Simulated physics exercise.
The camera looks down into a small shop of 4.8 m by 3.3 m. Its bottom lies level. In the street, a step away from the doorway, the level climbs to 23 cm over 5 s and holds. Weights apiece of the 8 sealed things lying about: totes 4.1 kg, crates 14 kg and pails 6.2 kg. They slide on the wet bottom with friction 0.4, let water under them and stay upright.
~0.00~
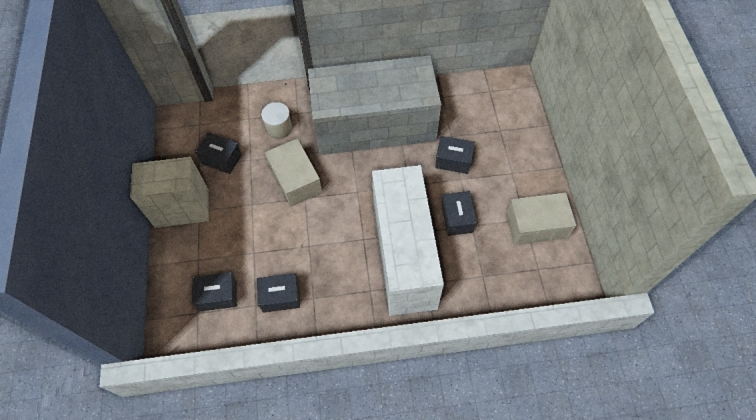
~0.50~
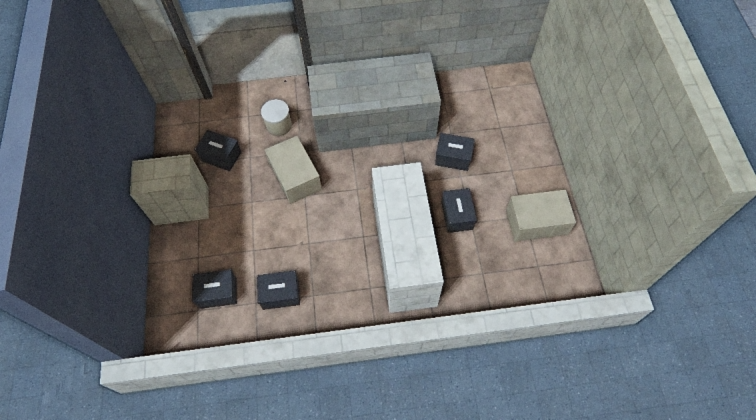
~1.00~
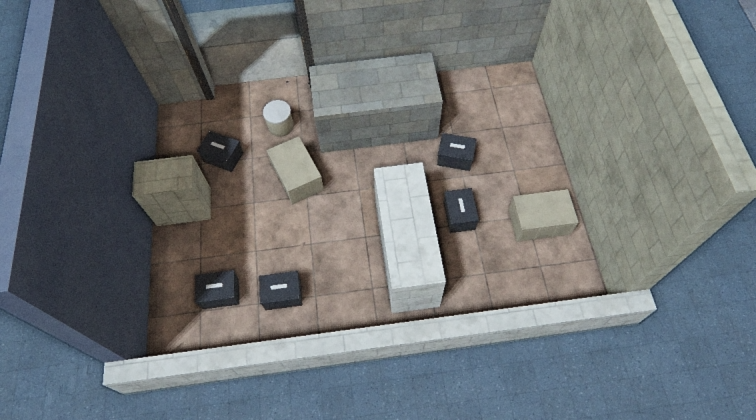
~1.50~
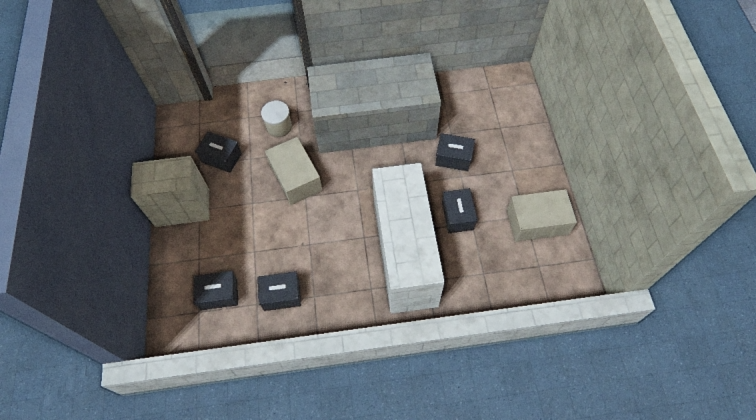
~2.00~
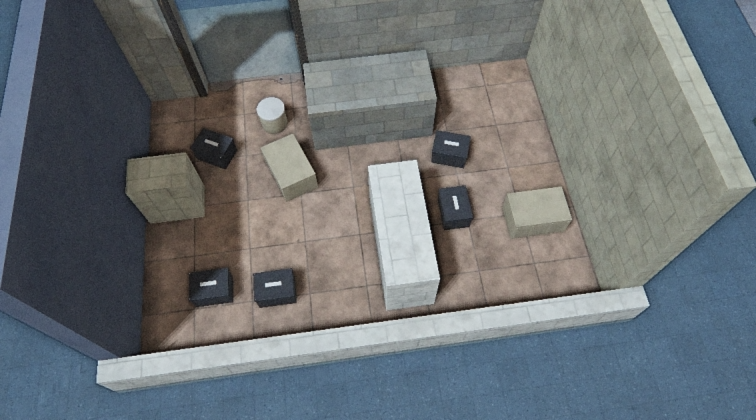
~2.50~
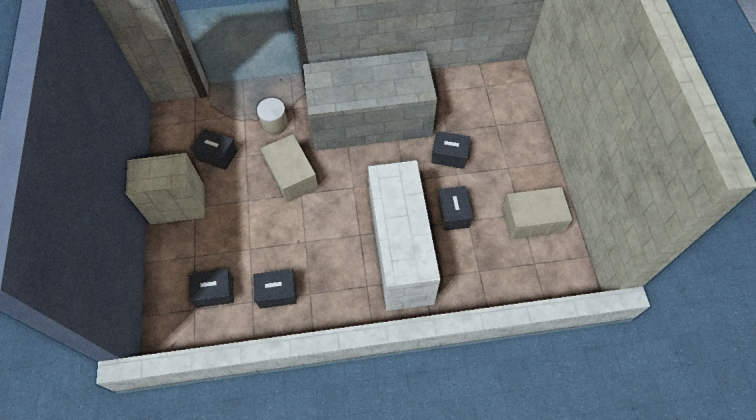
Blue water spreads over the grey street outside and creeps through the doorway of a small shop.
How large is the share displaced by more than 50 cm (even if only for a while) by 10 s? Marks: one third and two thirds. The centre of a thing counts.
Share: Between one and two thirds.
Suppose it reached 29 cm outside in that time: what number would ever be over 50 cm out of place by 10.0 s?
In that case 7 of them.
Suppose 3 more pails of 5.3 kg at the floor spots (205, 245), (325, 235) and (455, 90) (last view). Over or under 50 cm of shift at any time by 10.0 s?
In turn: Past it, over, less.
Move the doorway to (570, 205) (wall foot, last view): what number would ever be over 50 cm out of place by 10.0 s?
Then 6.
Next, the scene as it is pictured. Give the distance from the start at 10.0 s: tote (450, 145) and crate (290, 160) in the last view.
In turn: 20 cm, 150 cm.
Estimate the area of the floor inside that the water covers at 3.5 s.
Some 1.5 m2.
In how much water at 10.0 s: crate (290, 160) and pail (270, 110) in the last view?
Roughly 17 and 17 cm.
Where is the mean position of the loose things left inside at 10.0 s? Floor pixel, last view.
Near (323, 241).
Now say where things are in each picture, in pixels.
In the first picture, a tote at (456, 149) rests on the ground; a tote at (216, 148) rests on the ground; 0.0 m2 under water; 0 of 8 have shifted.
In the second picture, a tote at (455, 146), on the bottom; a tote at (216, 145) rests on the ground; 0.0 m2 under water; 0 of 8 have shifted.
In the third picture, a tote at (457, 146), on the bottom; a tote at (218, 146), on the bottom; 0.0 m2 under water; 0 of 8 have shifted.
In the fourth picture, a tote at (456, 147) rests on the ground; a tote at (216, 147), on the bottom; water covers 0.0 m2; 0 of 8 have shifted.
In the fifth picture, a tote at (452, 144), on the bottom; a tote at (212, 143) rests on the ground; 0.0 m2 under water; 0 of 8 have shifted.
In the sixth picture, a tote at (452, 144), on the bottom; a tote at (212, 144) rests on the ground; water covers 0.4 m2; 0 of 8 have shifted.
After 3.5 s 0 of 8 are over 50 cm from their spots; 0 afloat.
After 4.5 s 0 of 8 are over 50 cm from their spots; 0 afloat.
After 7.0 s 5 of 8 are over 50 cm from their spots; 5 afloat.
After 10.0 s 4 of 8 are over 50 cm from their spots, and 5 have been at some point; 5 afloat.
